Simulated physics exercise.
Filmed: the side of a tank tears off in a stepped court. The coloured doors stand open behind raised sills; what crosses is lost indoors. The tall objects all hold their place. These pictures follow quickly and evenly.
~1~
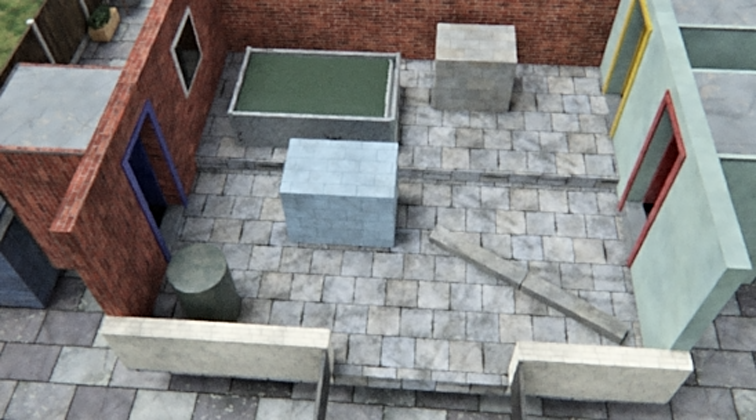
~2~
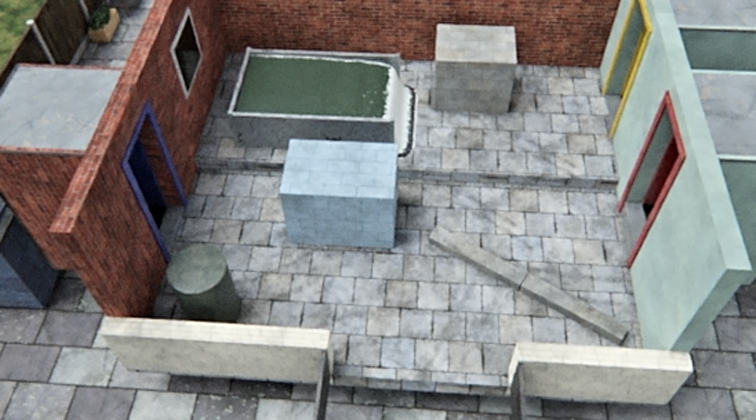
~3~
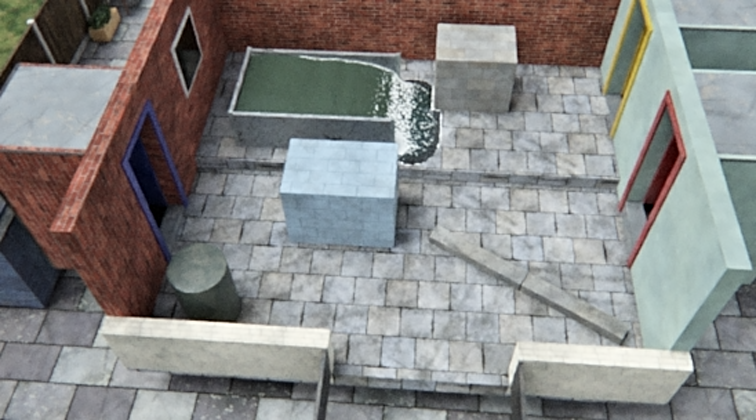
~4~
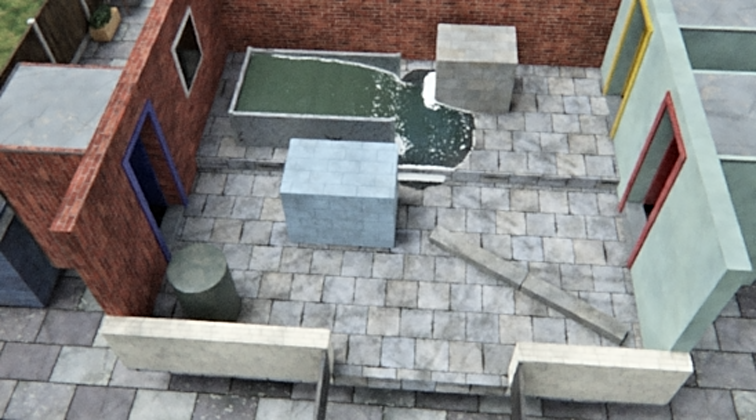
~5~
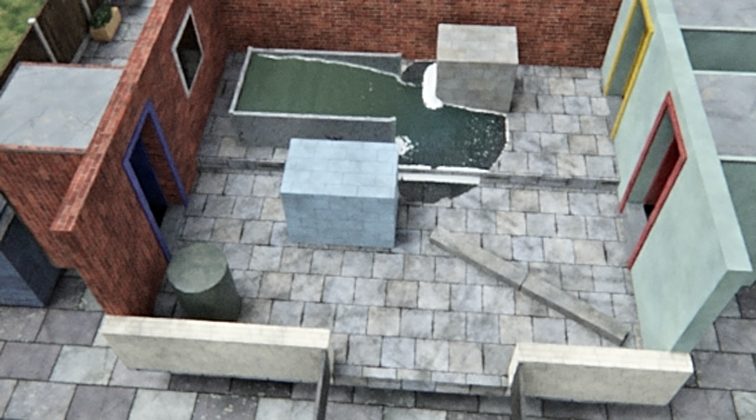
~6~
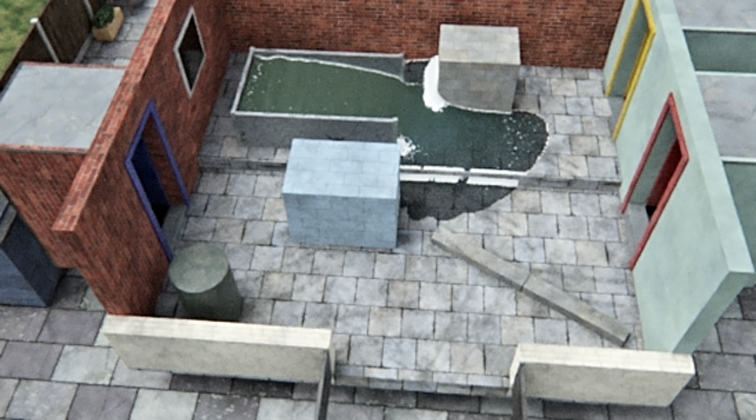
The footage shows a walled, stepped paved court where the right side of a tank of dark green water gives way, and water pours out, spreads rightward around a concrete block, and runs over the step onto the lower paving.
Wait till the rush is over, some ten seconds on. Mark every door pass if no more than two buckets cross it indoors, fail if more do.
Marks: Blue door pass, yellow door fail, red door pass.
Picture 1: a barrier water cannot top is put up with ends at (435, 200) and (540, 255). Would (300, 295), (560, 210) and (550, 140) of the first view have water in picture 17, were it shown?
Listed order: Spared, swamped, swamped.
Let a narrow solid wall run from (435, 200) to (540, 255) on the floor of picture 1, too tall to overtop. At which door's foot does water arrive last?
The blue door, I think.
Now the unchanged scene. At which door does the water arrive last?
I pick the blue-painted one.
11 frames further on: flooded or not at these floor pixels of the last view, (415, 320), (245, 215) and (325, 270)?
First spot not wet, second not wet, third not wet.
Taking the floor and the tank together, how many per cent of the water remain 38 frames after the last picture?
It comes to roughly 92 per cent.
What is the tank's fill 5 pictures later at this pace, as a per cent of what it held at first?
Close to 58 in a hundred.
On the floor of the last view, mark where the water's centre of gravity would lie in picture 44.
Roughly (457, 194).
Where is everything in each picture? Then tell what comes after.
The first frame shows the tank at (318, 87) is whole and still.
In the second frame, the front is at a hidden place, out from the gap at (393, 110).
In the third frame, water pours out at (394, 111) and has run to (421, 159).
In the fourth frame, water pours out at (394, 112) and has run to (459, 158).
In the fifth frame, water pours out at (395, 112) and has run to (501, 144).
In the sixth frame, the front is at (543, 136), out from the gap at (396, 113).
A moment on, water covers 30 % of the floor; the blue door not reached, the yellow door under two buckets in, the red door not reached.
Next, water covers 45 % of the floor; the blue door not reached, the yellow door over two buckets in, the red door wet at the sill, nothing in.
Then, water covers 55 % of the floor; the blue door not reached, the yellow door far over two buckets in, the red door wet at the sill, nothing in.
Later, water covers 85 % of the floor; the blue door wet at the sill, nothing in, the yellow door far over two buckets in, the red door wet at the sill, nothing in.
In the end, water covers 90 % of the floor; the blue door wet at the sill, nothing in, the yellow door far over two buckets in, the red door wet at the sill, nothing in.
